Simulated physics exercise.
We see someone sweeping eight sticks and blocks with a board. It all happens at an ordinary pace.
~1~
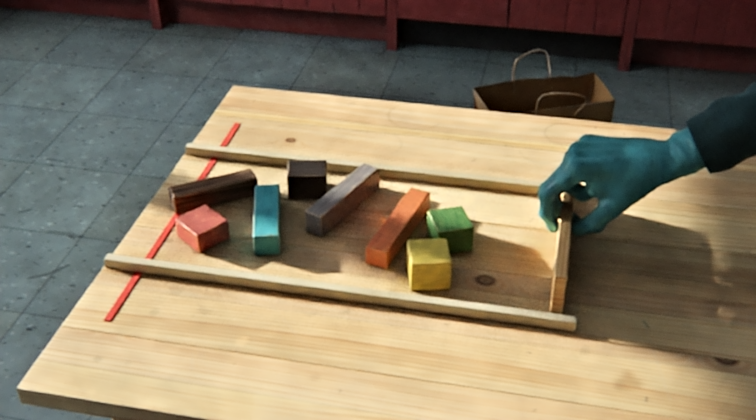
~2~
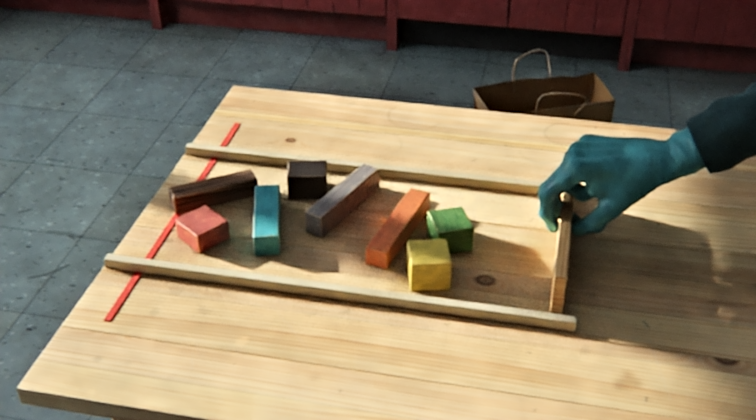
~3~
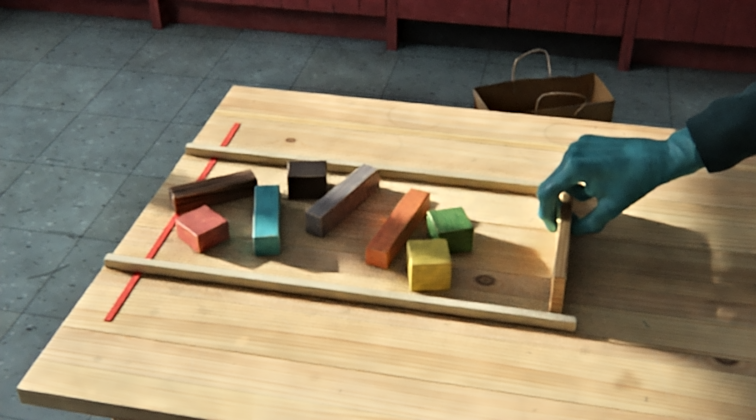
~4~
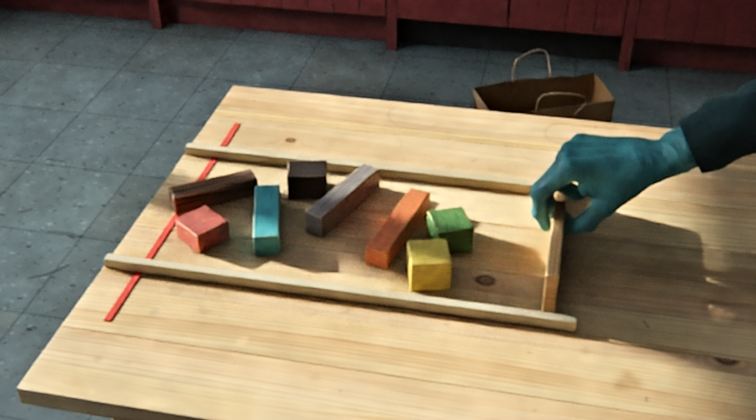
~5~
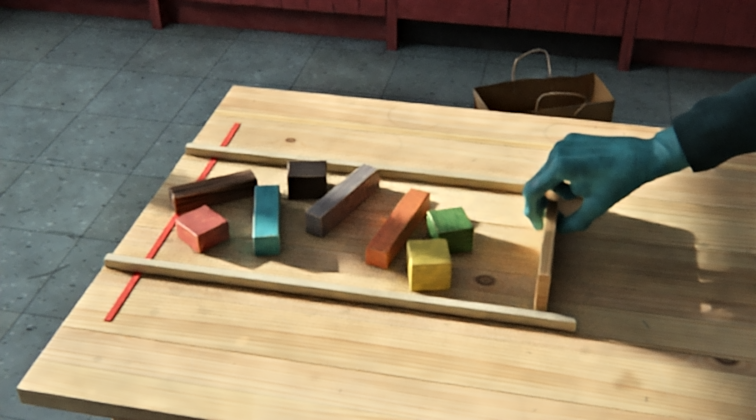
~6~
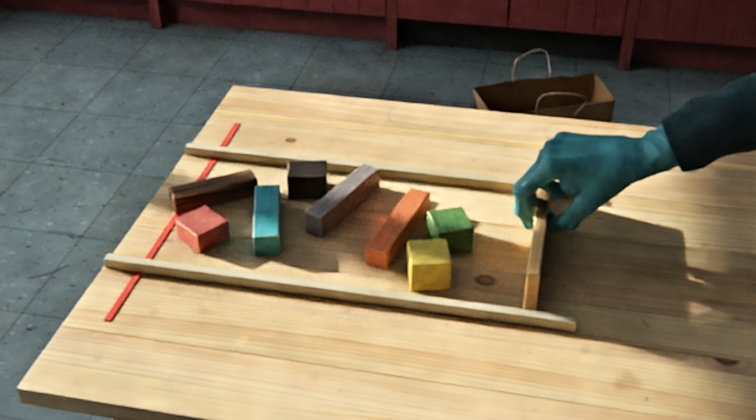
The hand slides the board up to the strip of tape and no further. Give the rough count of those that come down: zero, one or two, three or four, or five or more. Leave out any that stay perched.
Here the number that fall off is five or more.
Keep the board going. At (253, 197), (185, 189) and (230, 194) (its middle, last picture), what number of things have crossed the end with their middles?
In that order 0, 6 and 3.
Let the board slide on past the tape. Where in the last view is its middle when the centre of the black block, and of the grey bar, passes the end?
Its middle is around (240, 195) and around (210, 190).
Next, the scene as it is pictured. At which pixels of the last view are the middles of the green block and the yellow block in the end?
About (165, 194), and the other about (142, 225).
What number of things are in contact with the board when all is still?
That makes 2.
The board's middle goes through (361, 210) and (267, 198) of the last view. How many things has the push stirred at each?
First 6, then 8.
A little later, none off yet; brown stick at rest near (214, 191); red block at rest near (203, 229); turquoise bar at rest near (267, 219).
When it is over, the number that fall off is five or more; down, orange bar, grey bar, black block, turquoise bar, red block and brown stick.
